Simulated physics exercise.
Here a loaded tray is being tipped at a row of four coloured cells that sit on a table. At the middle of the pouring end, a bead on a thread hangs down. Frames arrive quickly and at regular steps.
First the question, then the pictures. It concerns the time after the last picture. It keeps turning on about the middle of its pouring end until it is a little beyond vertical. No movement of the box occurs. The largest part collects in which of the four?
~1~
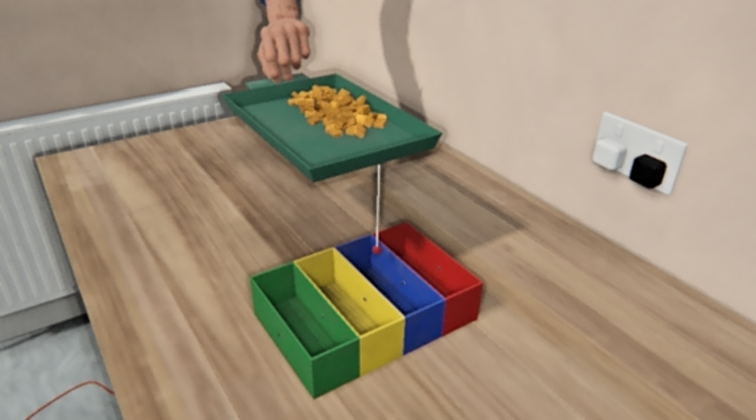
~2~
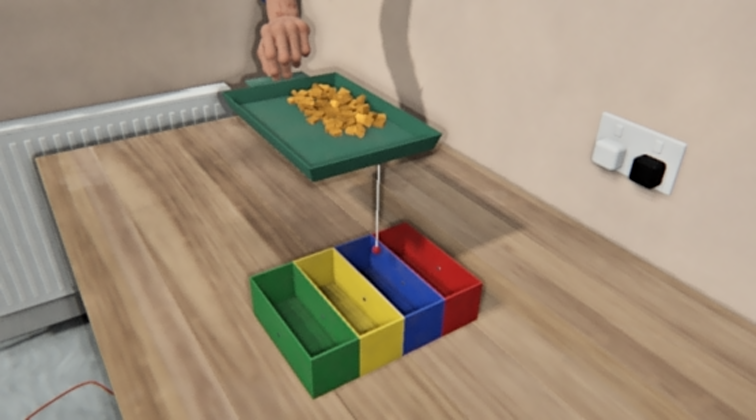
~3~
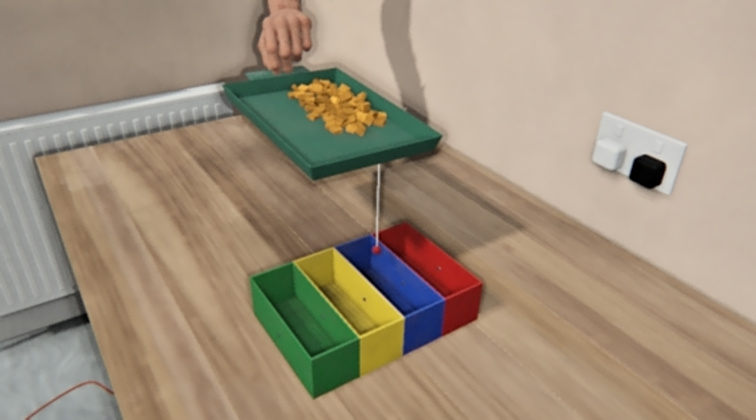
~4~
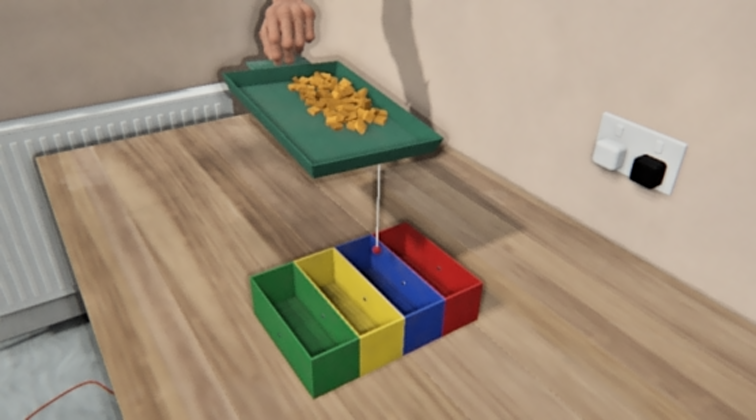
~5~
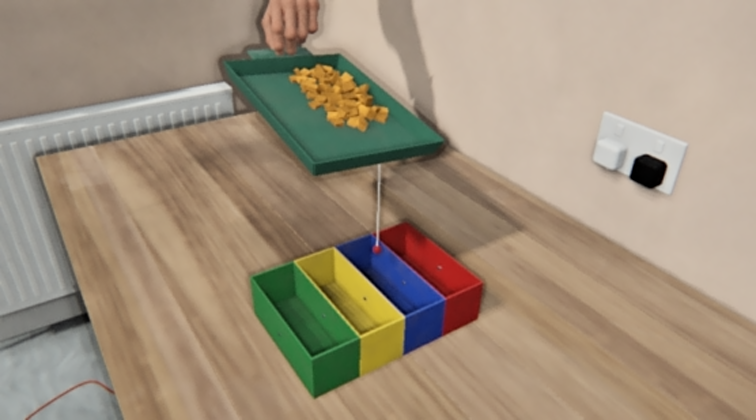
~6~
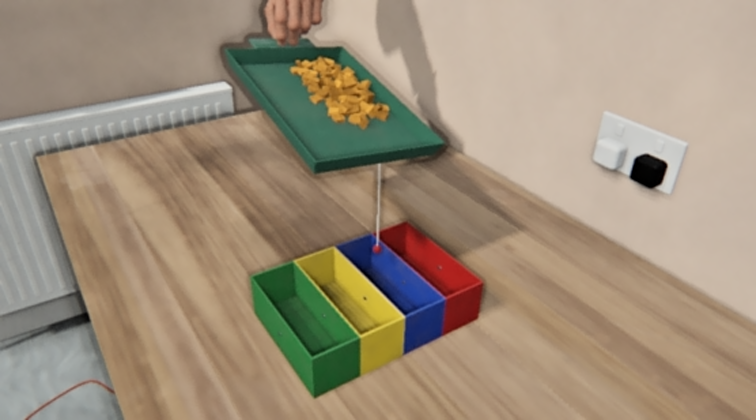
In the red cell.
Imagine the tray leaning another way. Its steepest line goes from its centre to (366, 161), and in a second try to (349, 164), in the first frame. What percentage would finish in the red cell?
Roughly 30 percent first and 10 percent second.
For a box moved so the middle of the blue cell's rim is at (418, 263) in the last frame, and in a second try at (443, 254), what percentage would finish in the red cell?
Trial 1 about 80 %, trial 2 about 10 %.
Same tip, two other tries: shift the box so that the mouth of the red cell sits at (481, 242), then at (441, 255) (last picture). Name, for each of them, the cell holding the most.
The blue one, then the red one.
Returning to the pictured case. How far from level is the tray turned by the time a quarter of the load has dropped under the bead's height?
I'd say it is tilted about 85°.
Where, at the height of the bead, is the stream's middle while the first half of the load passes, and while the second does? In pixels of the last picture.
Around (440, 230), followed by around (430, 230).
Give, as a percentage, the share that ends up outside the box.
Roughly 50 in a hundred.
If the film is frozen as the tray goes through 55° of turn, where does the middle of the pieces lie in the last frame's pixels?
I'd put it at about (406, 119).
Soon, tray tipped steeply; all on the tray.
A while on, tray tipped right over; most on the tray; a small part in the red cell; about a quarter falling or outside the box.
Towards the end, tray tipped past a quarter turn; about half in the red cell; about half falling or outside the box.
Finally, tray tipped past a quarter turn; about half in the red cell; none in the green cell; none in the yellow cell; none in the blue cell; about half outside the box.
